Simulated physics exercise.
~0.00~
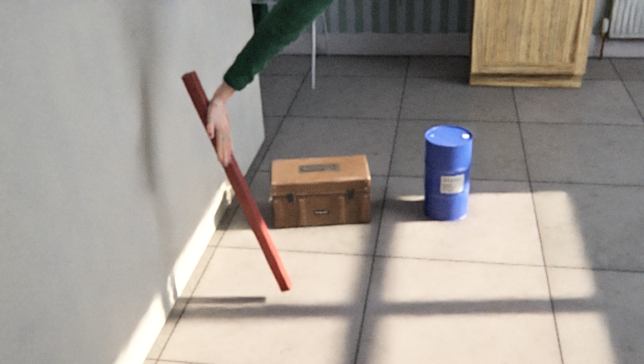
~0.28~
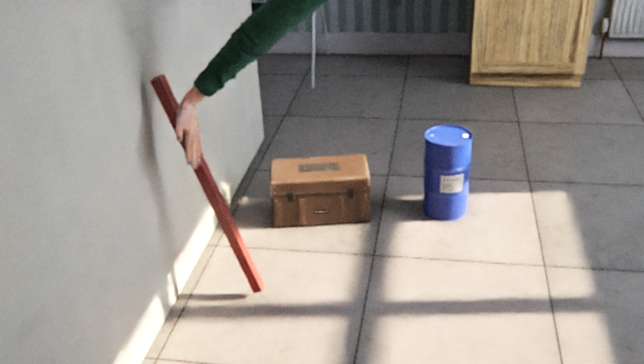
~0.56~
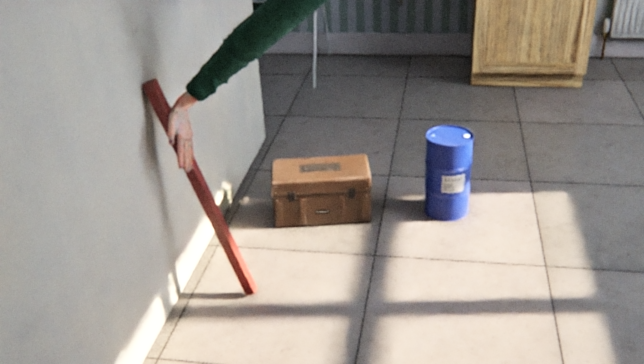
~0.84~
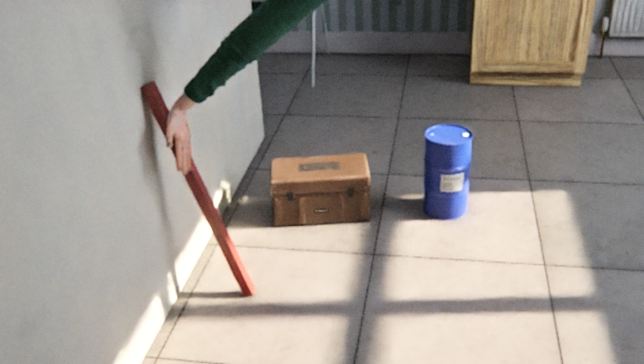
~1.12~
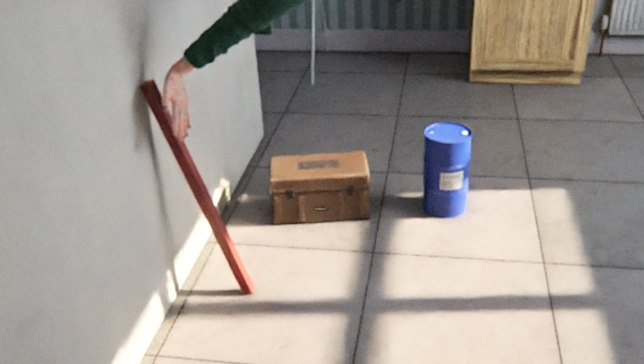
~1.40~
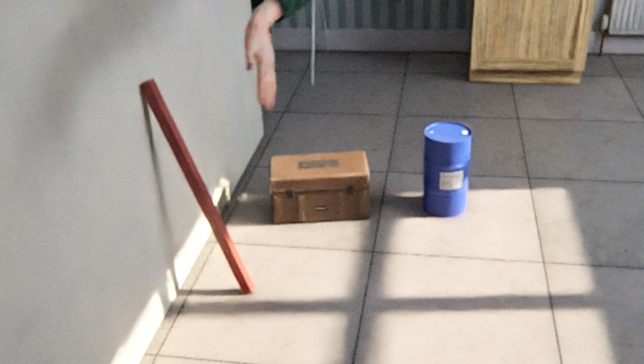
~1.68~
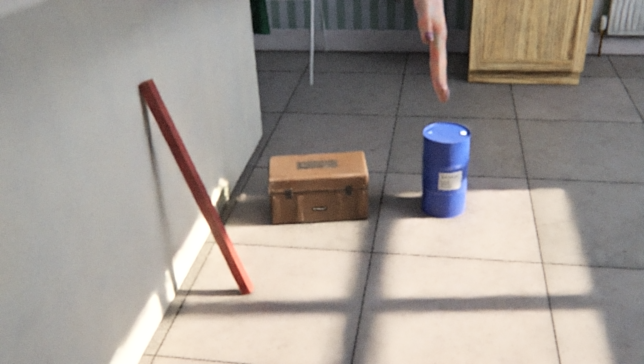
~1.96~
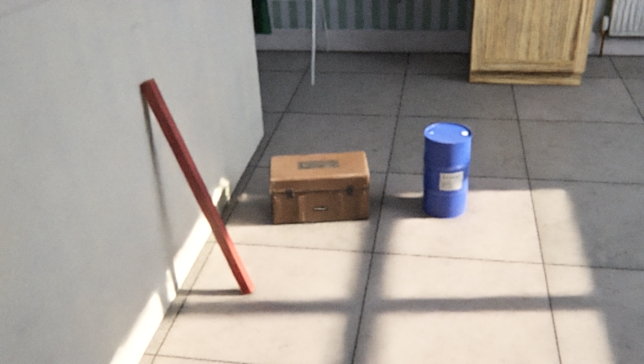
A red pole was moved left and leaned against a pale wall by a hand in a green sleeve, which then let go and drew away to the right. The pole stayed leaning, with the brown toolbox and blue canister still standing nearby.
